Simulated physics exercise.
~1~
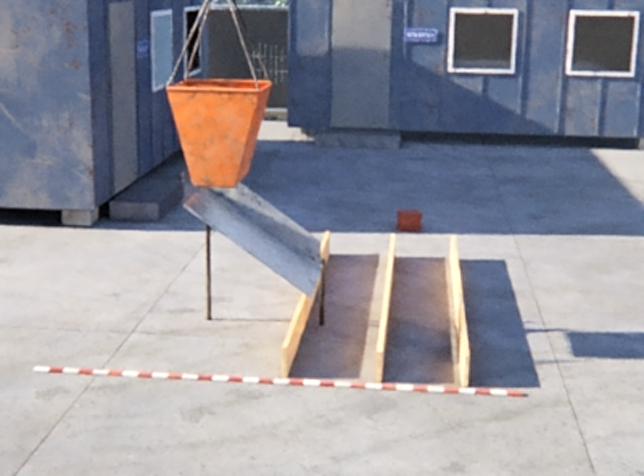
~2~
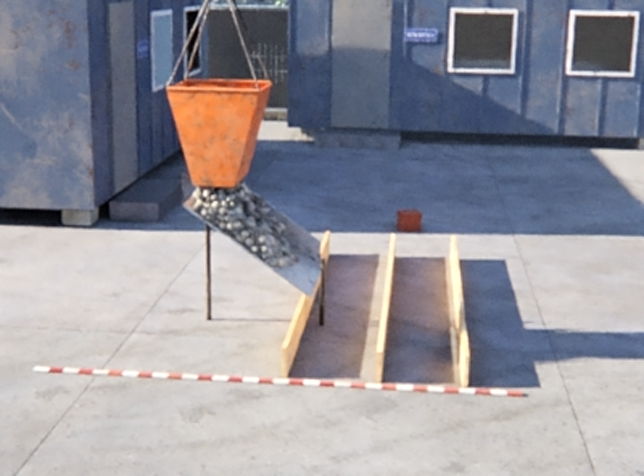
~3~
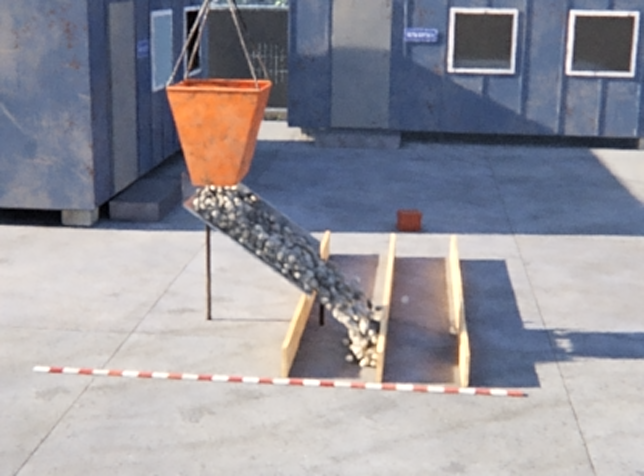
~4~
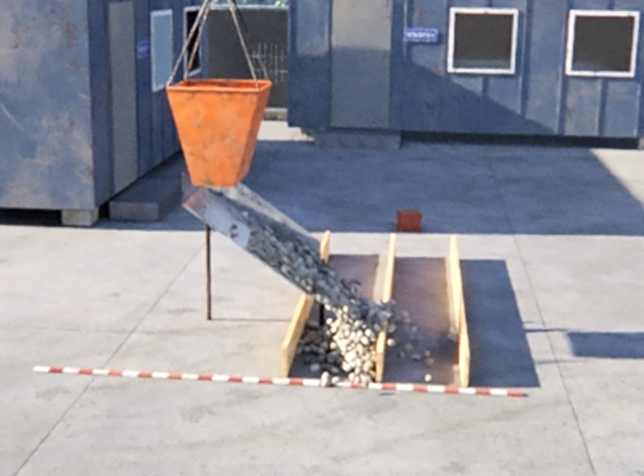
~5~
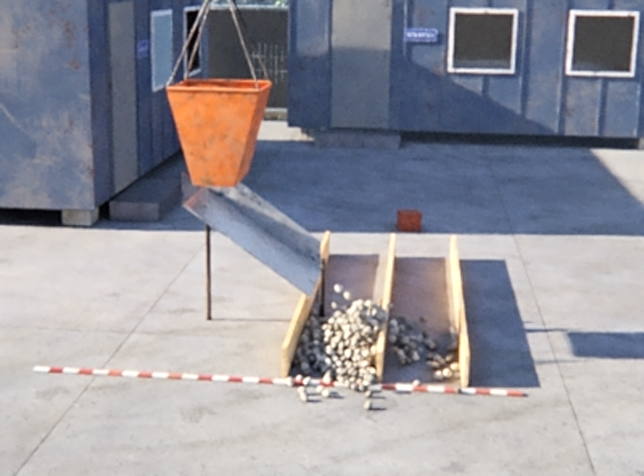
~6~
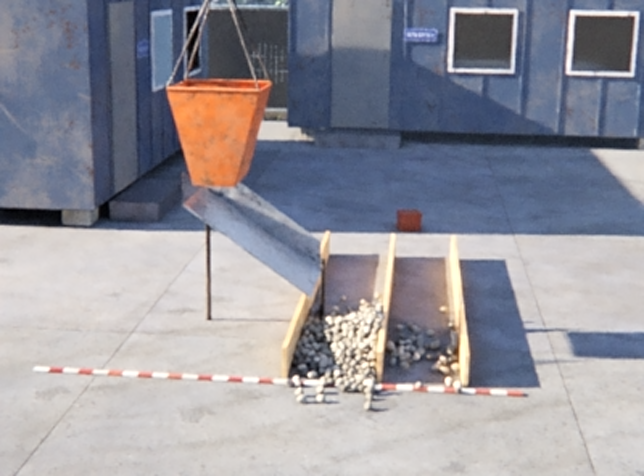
The clip opens on an orange skip hanging still above a sloping steel chute, with three wooden boards on the concrete forming two bays beside a red and white banded strip. Grey and pale stones drop from the bottom of the skip and cover the chute. They slide down to the right and begin spilling into the left bay. As the chute clears, the stones pile up there and some pass into the right bay. At the end the skip and chute look empty, most stones lie heaped in the left bay, a smaller scatter rests in the right, and a few sit just in front.
